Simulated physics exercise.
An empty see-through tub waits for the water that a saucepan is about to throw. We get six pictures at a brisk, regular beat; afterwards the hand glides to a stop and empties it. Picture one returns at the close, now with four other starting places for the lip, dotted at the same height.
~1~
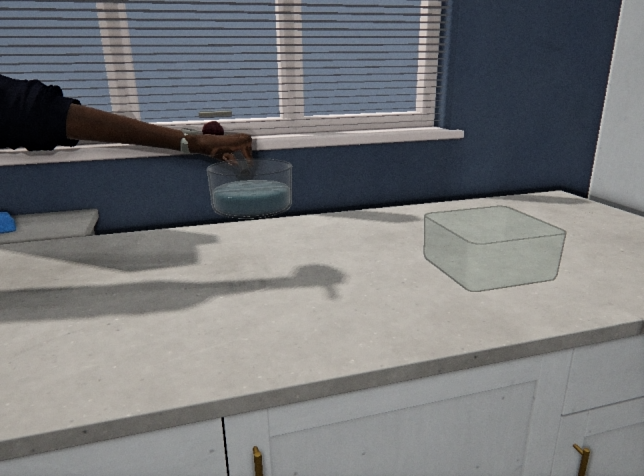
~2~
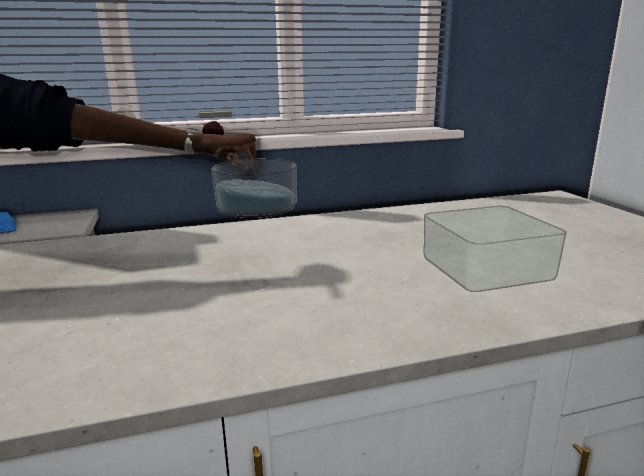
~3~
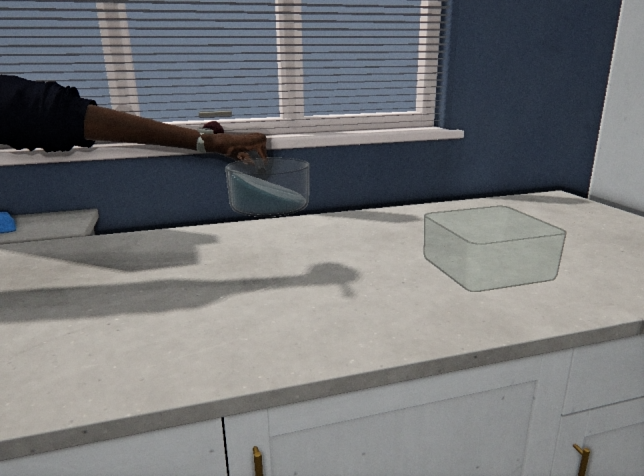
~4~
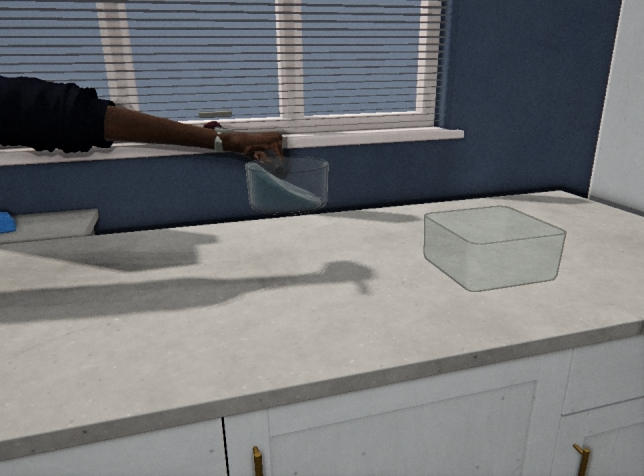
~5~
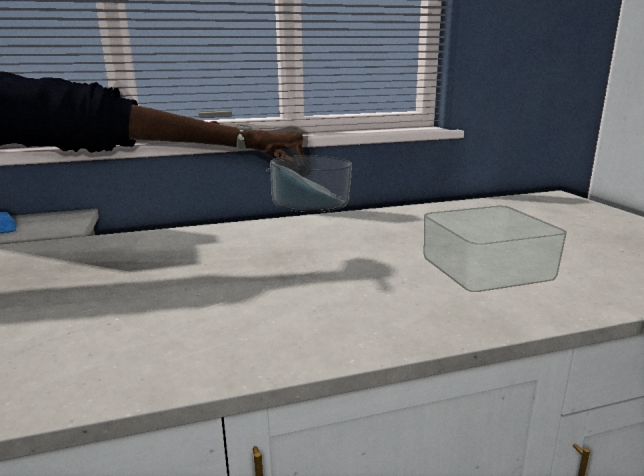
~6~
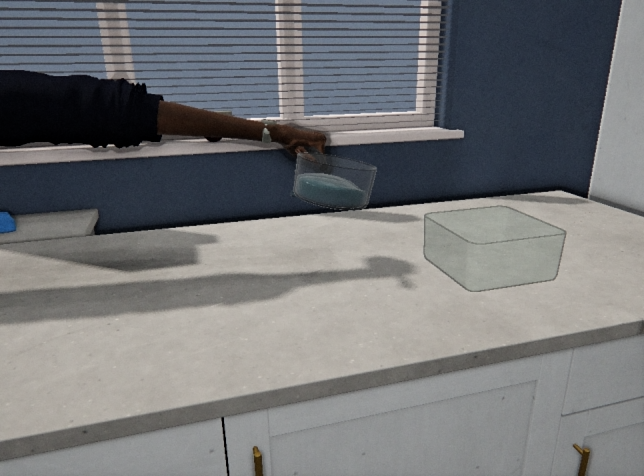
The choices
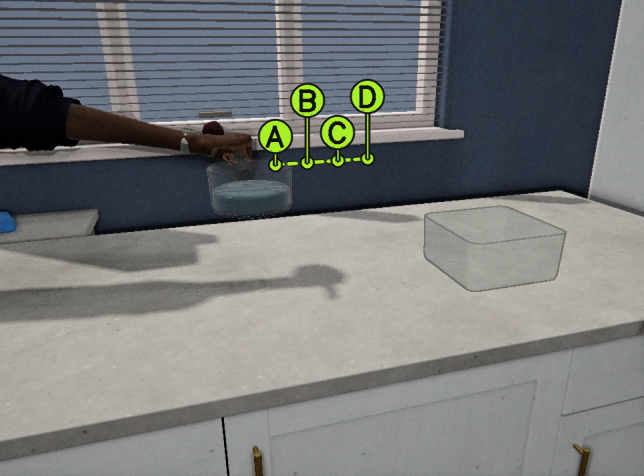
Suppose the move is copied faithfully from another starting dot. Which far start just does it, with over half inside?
The limit is B.
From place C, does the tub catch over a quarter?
Yes.
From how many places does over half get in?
Three of the four.
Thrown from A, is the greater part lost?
Yes.
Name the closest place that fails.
Here it is place A.
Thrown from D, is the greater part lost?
No, that is safe.
On the marked copy, A at (275, 164); B at (307, 162); C at (337, 160); D at (367, 158).
With A, about 34 % lands in the tub, 60 % falls short and 5 % goes beside or beyond.
With B, about 63 % lands in the tub, 35 % falls short and 3 % goes beside or beyond.
With C, about 76 % lands in the tub, 17 % falls short and 7 % goes beside or beyond.
With D, about 74 % lands in the tub, 6 % falls short and 20 % goes beside or beyond.
